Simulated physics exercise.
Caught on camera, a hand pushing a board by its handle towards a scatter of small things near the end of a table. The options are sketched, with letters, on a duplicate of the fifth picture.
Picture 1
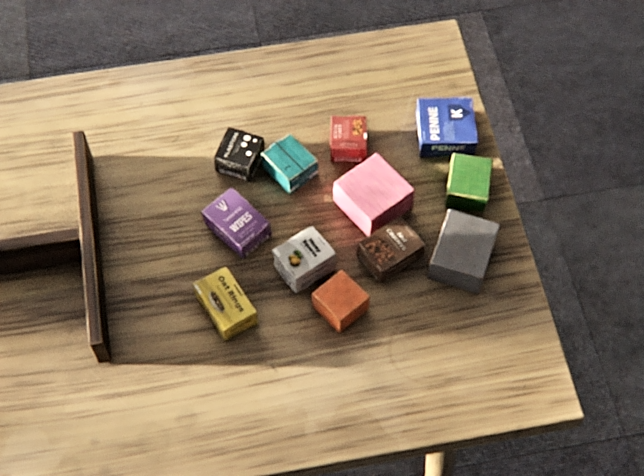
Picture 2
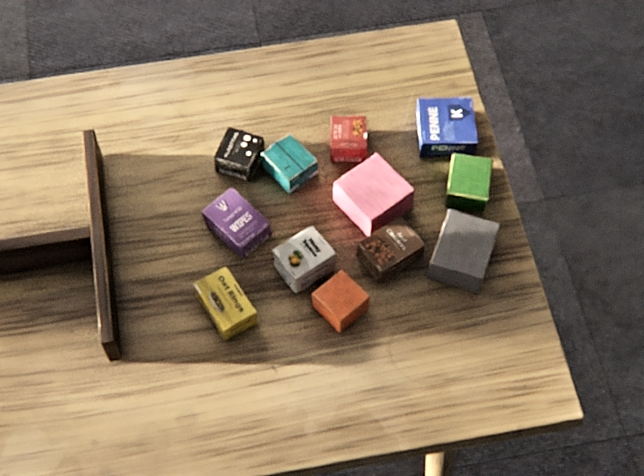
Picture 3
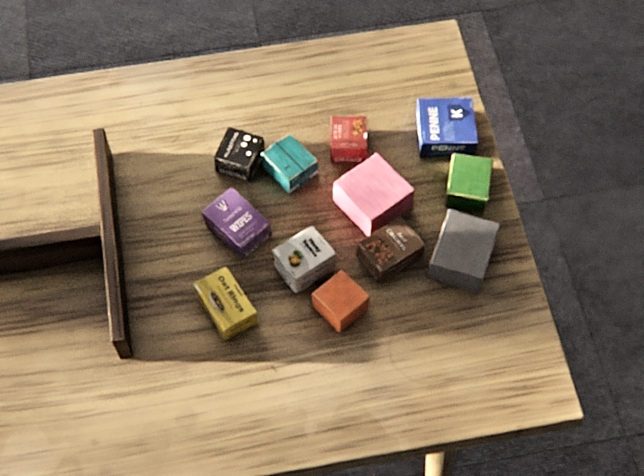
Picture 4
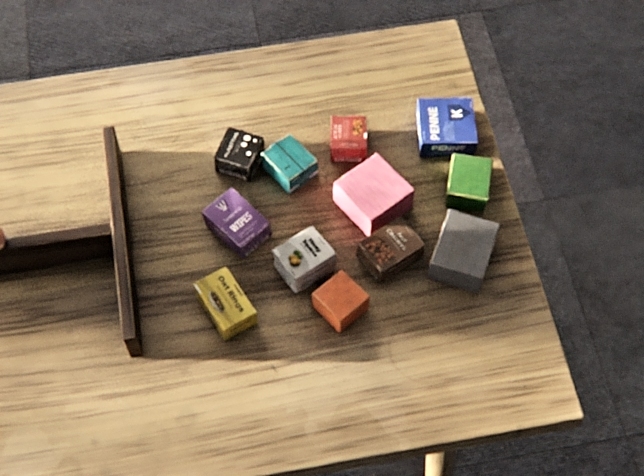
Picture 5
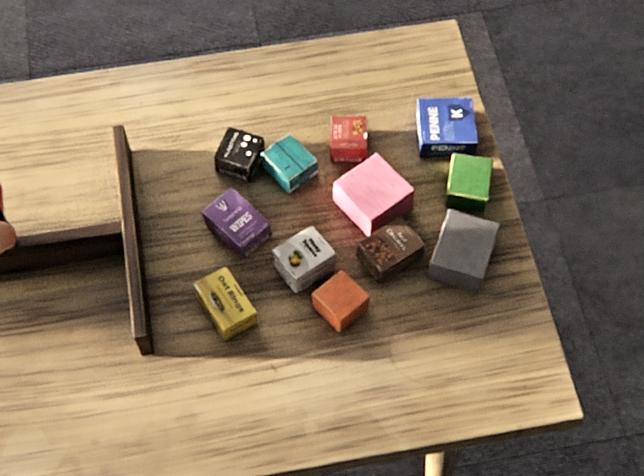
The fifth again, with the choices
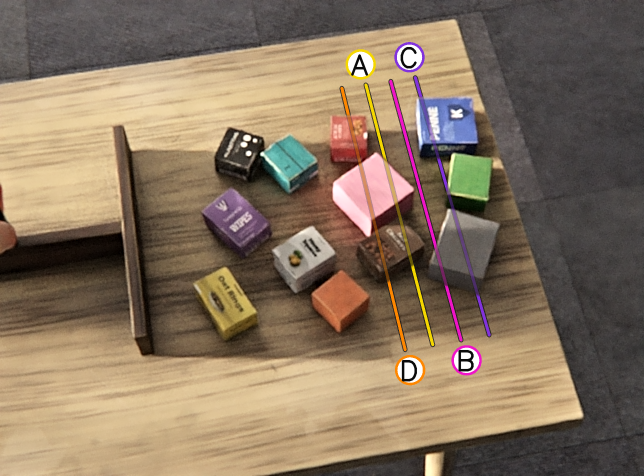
A dark board on a long handle slides slowly rightward, a little at a time, across a pale wood-grain table seen from above at an angle, with grey floor beyond. To its right sit scattered small boxes and blocks: black, turquoise, red, blue, green, pink, purple, white, brown, grey, yellow and orange, all motionless. Fingertips gripping the handle come into view at the left edge, while the camera stays still.
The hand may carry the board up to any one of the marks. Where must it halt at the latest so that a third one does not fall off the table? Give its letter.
It can go as far as A.
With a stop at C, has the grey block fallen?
By then, yes.
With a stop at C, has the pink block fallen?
By then, yes.
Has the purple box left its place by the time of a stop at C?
By then, yes.
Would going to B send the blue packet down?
Yes.
On the marked copy, A at (397, 206); B at (423, 201); C at (450, 197); D at (371, 210).
With A. Early on, board (225, 209); black box (249, 150); yellow packet (267, 301).
Further on, board (321, 194); green block (476, 178); grey block (482, 252).
At the end, board (394, 183); green block over the edge; brown packet (513, 210); one fallen.
As for the rest, B drops four; C drops five; D is within the limit but short.
